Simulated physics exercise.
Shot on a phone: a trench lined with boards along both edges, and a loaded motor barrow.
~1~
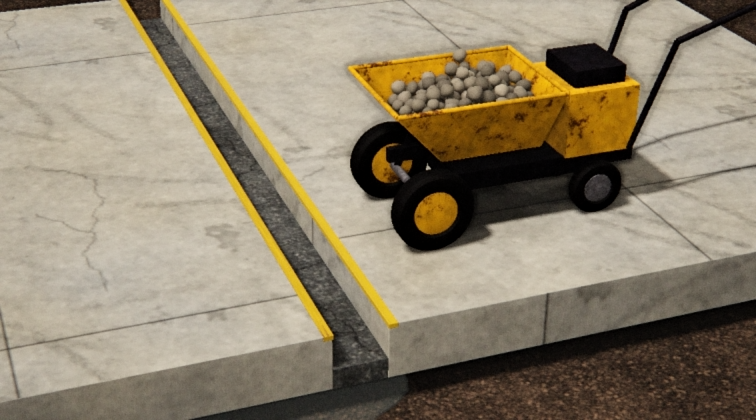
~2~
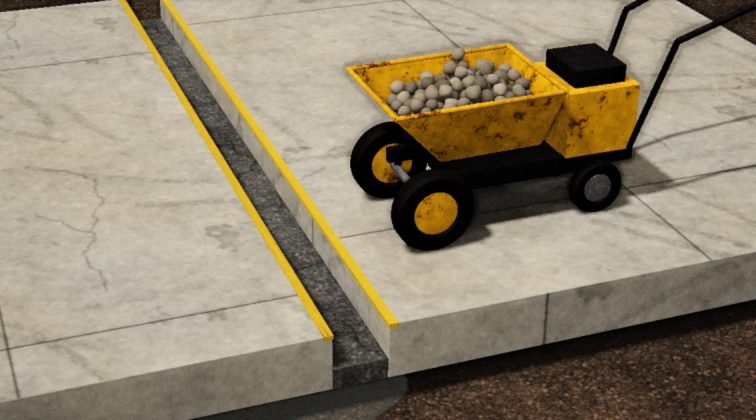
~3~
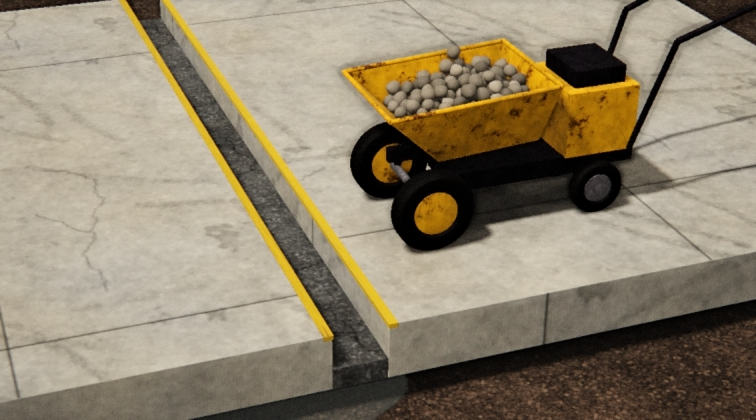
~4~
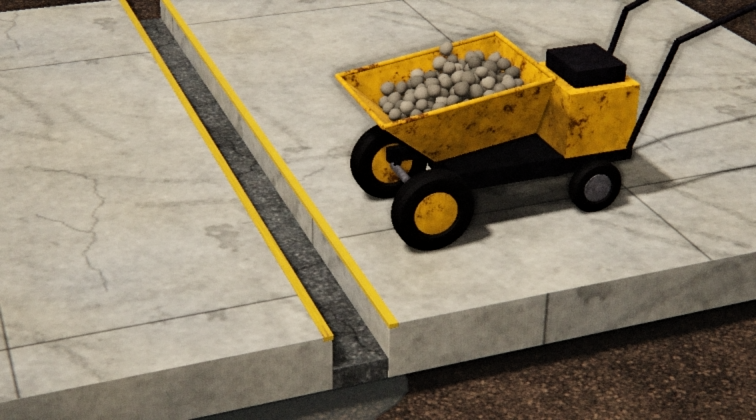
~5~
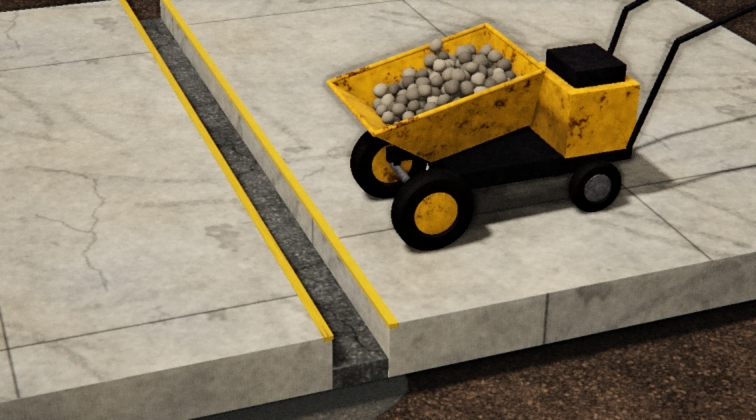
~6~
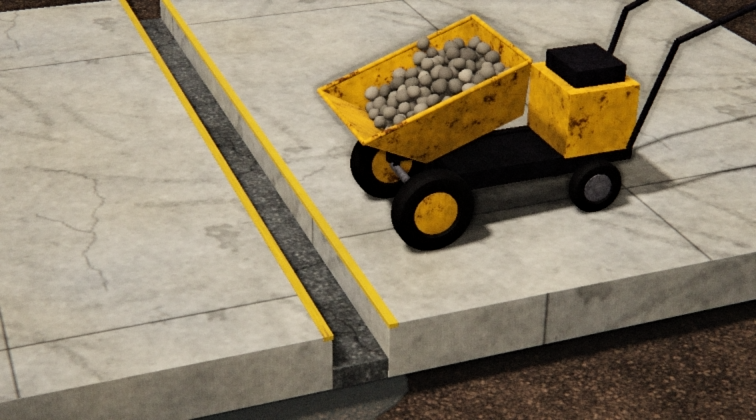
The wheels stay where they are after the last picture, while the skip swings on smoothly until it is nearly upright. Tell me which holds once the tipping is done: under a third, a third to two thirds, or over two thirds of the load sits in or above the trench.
As it goes, the trench's share is one to two thirds.
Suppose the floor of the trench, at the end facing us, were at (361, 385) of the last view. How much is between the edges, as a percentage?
Estimate: Approx. 40 in a hundred.
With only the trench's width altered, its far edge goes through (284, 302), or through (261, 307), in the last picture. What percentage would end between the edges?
70 % then 90 %, roughly.
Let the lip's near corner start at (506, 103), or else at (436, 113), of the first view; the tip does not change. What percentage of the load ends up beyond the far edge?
About 0 per cent first, about 10 per cent second.
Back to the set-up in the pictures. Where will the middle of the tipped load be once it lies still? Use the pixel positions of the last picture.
I'd say the middle ends up at about (259, 239).
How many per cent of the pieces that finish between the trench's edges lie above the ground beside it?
Close to 5 percent.
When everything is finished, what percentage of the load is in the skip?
It comes to about 0 percent.
Shortly afterwards, skip tipped steeply; the whole lot in the skip.
Next, skip tipped right over; near two thirds in the skip; a little in or heaped over the trench; a little beyond it; only a few falling.
Some moments later, skip tipped right over; a little in the skip; near a third in or heaped over the trench; near half beyond it.
In the end, skip tipped right over; near half in or heaped over the trench; near half beyond it.
